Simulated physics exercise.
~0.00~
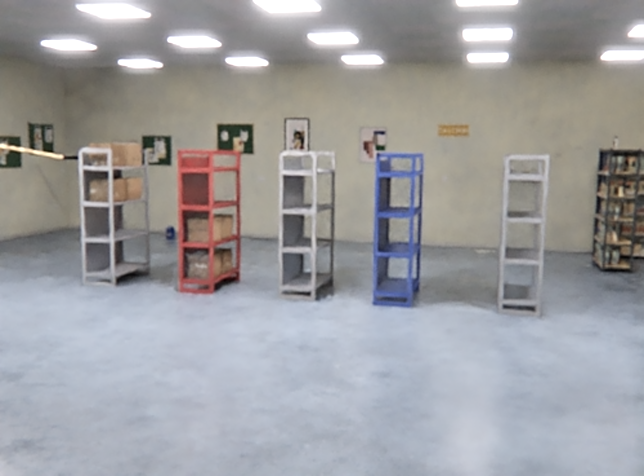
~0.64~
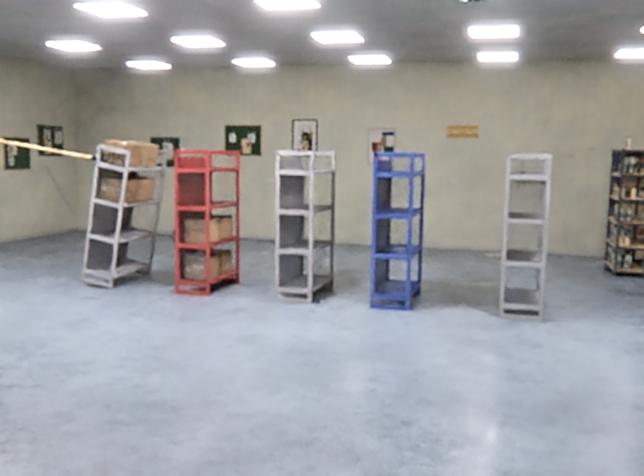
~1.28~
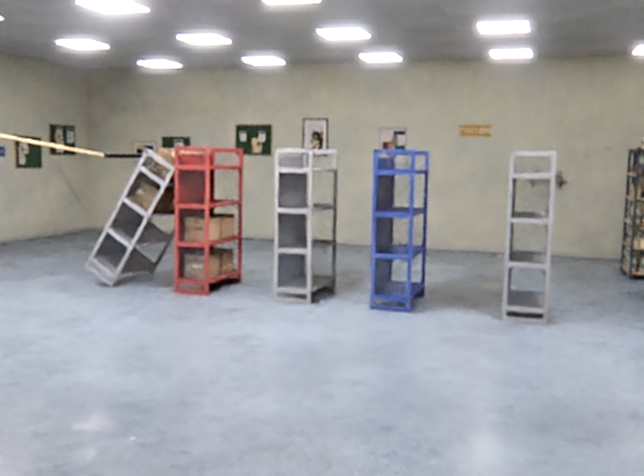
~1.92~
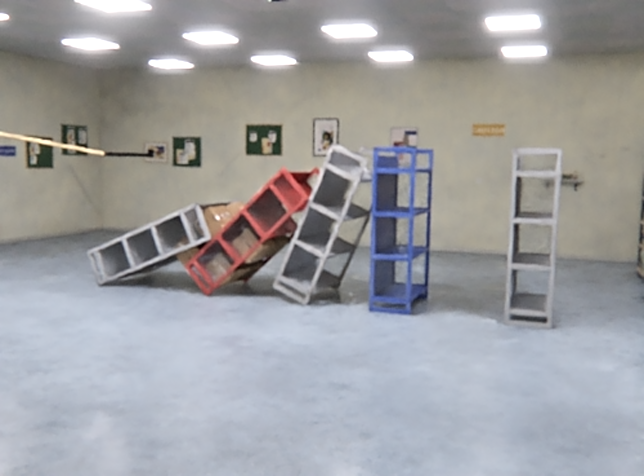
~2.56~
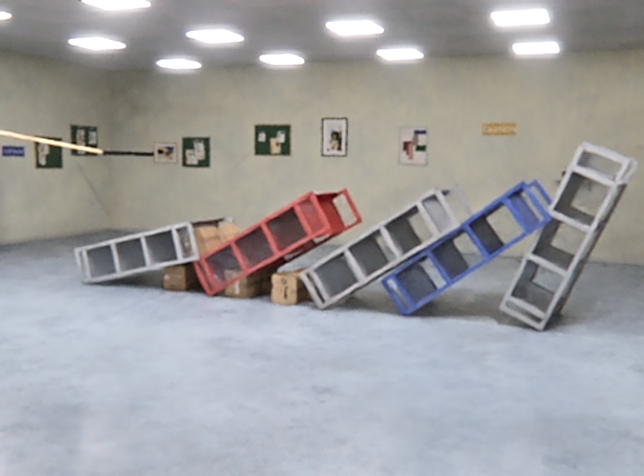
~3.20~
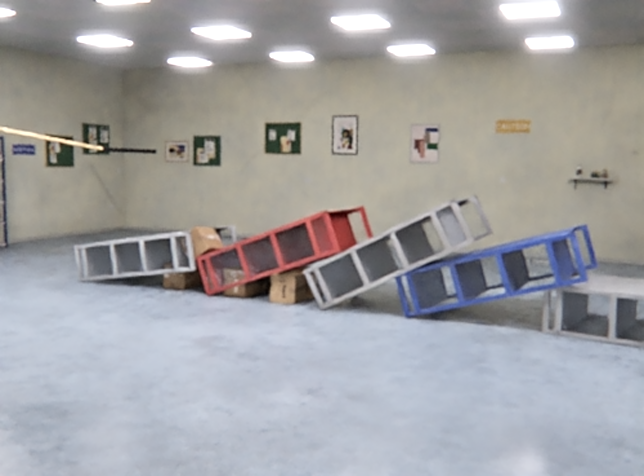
A pole tips the leftmost shelf rightward, and all five shelves topple in turn.
